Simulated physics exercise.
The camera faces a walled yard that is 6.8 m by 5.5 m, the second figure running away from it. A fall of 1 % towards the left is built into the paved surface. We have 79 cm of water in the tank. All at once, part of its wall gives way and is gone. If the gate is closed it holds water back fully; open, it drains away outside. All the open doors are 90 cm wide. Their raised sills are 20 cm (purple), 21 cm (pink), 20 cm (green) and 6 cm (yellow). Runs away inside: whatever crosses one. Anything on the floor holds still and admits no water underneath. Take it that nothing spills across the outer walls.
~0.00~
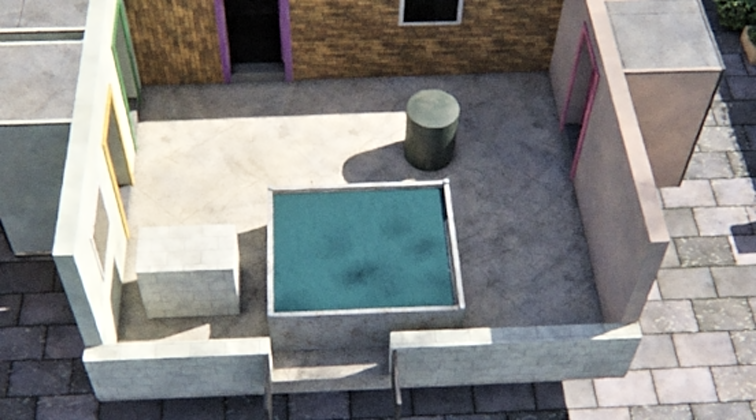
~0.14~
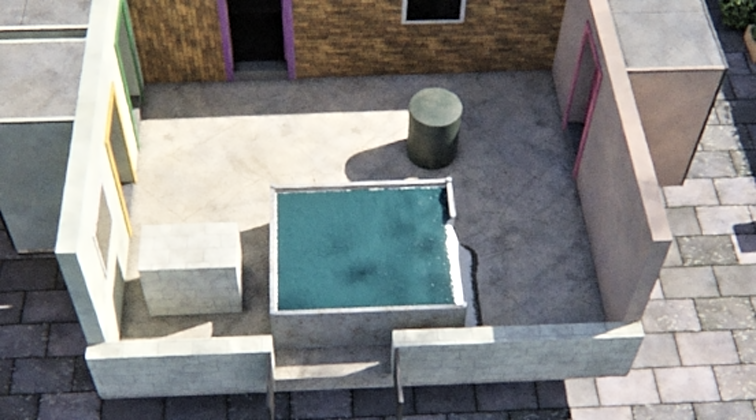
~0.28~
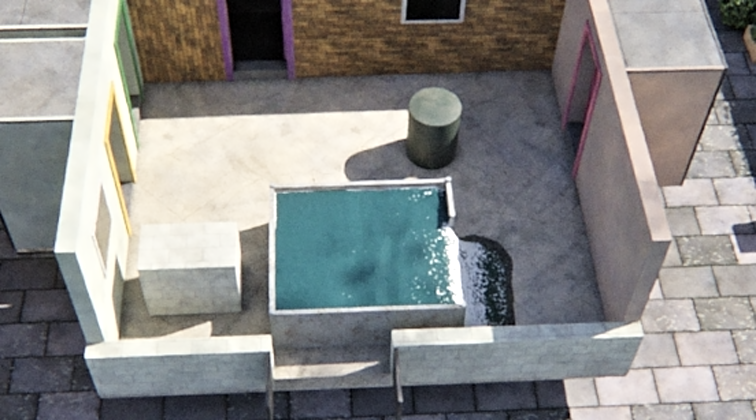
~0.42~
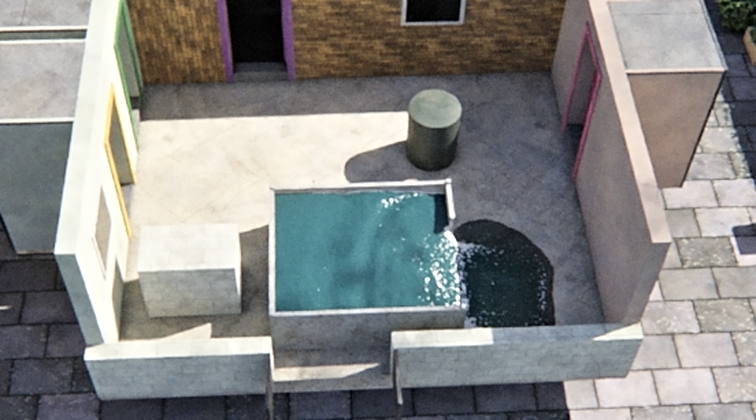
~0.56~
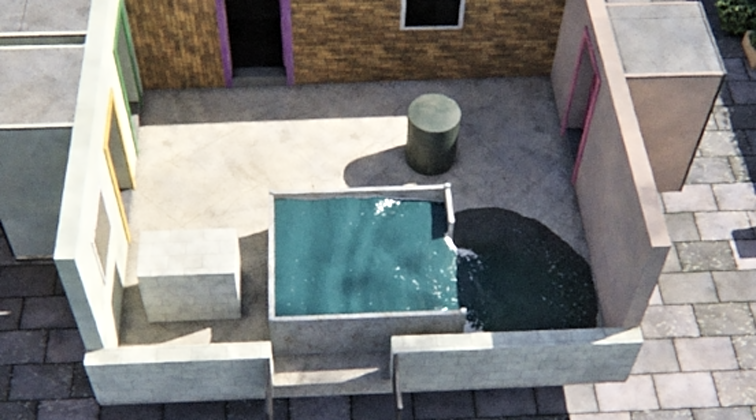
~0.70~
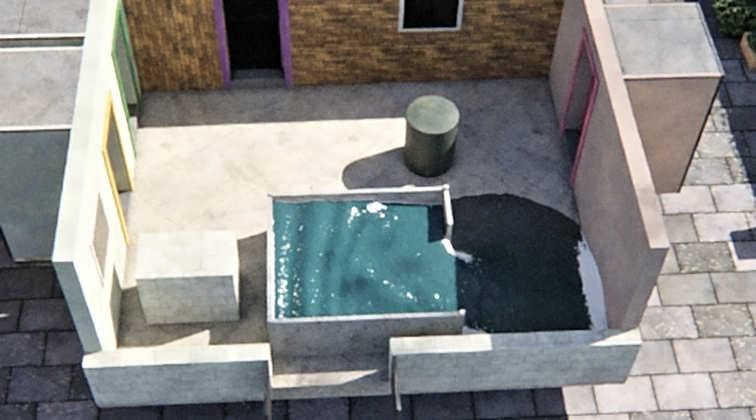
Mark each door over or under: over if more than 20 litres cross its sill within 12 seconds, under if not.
Marks: Purple door: Under; pink door: Under; green door: Under; yellow door: Over.
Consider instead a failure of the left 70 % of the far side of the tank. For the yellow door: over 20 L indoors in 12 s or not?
Note: Yellow door, beyond the limit.
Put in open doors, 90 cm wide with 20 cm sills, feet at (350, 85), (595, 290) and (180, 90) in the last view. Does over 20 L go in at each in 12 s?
Per doorway, in order: Insufficient / sufficient / insufficient.
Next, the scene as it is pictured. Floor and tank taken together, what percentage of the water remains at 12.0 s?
Remaining: Roughly 88 %.
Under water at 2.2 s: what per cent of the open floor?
Covered: Roughly 30 per cent.
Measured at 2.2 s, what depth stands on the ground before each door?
Readings (cm): Purple = 0; pink = 14; green = 0; yellow = 0.
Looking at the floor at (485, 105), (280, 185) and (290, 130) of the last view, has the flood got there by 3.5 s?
Soaked, untouched, untouched.
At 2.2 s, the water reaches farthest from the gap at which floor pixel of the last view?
I'd put it close to (539, 79).
After 1.4 s water covers 20 % of the floor and is deepest (68 cm) near (596, 345); purple door not reached, pink door 9 cm at the sill, 0 L in, green door not reached, yellow door not reached.
After 2.2 s water covers 30 % of the floor and is deepest (55 cm) near (594, 334); purple door not reached, pink door 14 cm at the sill, 0 L in, green door not reached, yellow door not reached.
After 3.5 s water covers 50 % of the floor and is deepest (42 cm) near (465, 82); purple door not reached, pink door 15 cm at the sill, 0 L in, green door not reached, yellow door not reached.
After 7.0 s water covers 95 % of the floor and is deepest (20 cm) near (153, 93); purple door 6 cm at the sill, 0 L in, pink door 17 cm at the sill, 2 L in, green door 20 cm at the sill, 1 L in, yellow door 16 cm at the sill, 55 L in.
After 12.0 s water covers 100 % of the floor and is deepest (20 cm) near (116, 368); purple door 12 cm at the sill, 0 L in, pink door 8 cm at the sill, 2 L in, green door 19 cm at the sill, 2 L in, yellow door 15 cm at the sill, 250 L in.
